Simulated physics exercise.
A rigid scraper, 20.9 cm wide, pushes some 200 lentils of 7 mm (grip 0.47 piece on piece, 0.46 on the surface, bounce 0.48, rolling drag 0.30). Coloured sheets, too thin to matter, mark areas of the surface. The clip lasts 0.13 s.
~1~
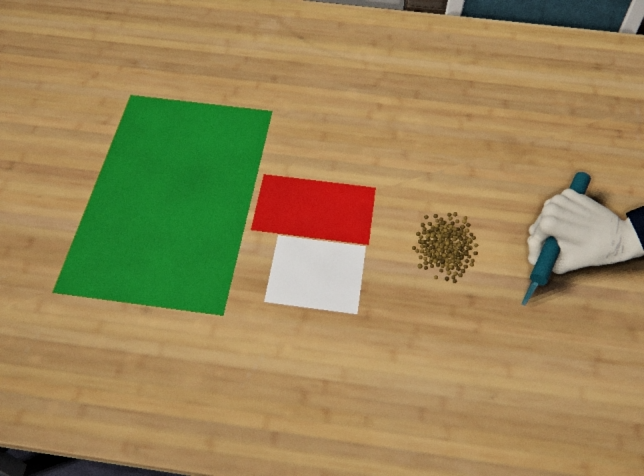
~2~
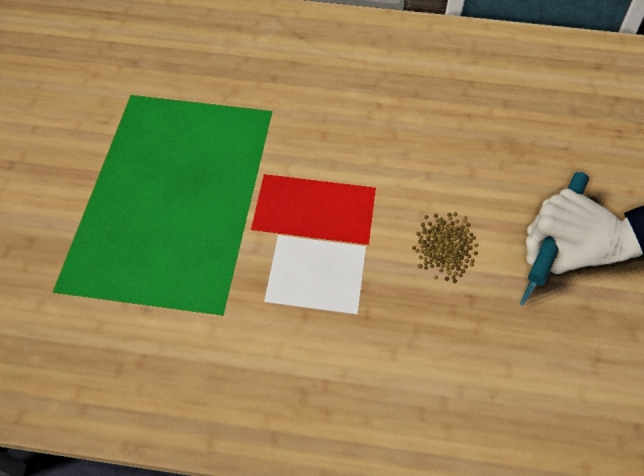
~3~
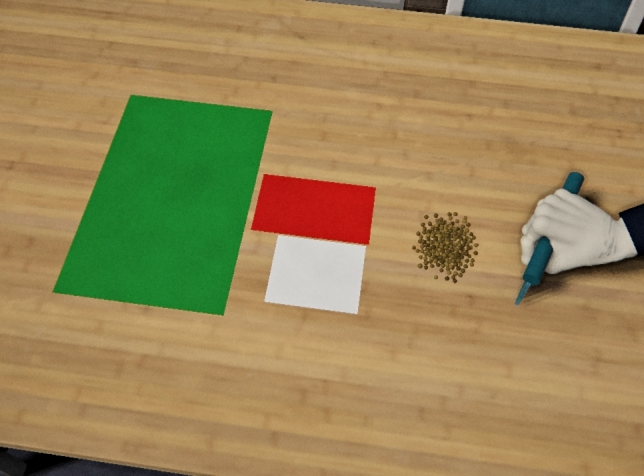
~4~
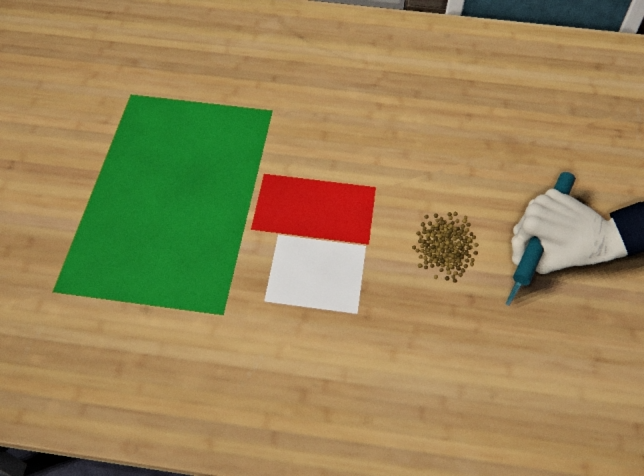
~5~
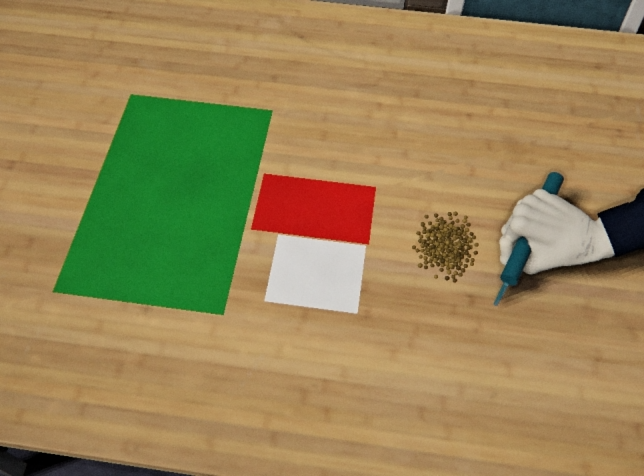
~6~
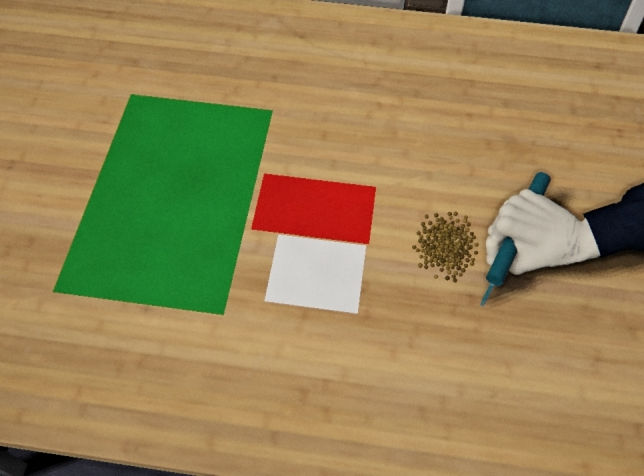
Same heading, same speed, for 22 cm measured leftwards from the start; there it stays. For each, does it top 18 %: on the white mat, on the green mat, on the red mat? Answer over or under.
White mat: Under, green mat: Under, red mat: Under.
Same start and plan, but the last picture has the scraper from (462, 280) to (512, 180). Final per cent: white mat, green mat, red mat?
White mat 15, green mat 5, red mat 45.
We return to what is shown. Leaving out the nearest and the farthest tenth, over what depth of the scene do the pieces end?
Roughly 12 cm.
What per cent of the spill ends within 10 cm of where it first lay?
About 55 per cent.
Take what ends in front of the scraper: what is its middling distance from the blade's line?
Roughly 4 cm.
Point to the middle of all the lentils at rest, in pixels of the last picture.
At about (386, 232).
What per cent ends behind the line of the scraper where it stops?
Some 0 per cent.
Then, 0.17 s after the last picture, scraper 19 cm from its start, spill 11 cm wide; off the mats 100 %.
Then, 0.33 s after the last picture, scraper 22 cm from its start, spill 14 cm wide; white mat 10 %, red mat 5 %, off the mats 85 %.
Then, 0.47 s after the last picture, scraper 22 cm from its start, spill 15 cm wide; white mat 10 %, red mat 5 %, off the mats 80 %.
In the end, white mat 10 %, red mat 5 %, green mat 0 %, off the mats 80 %.
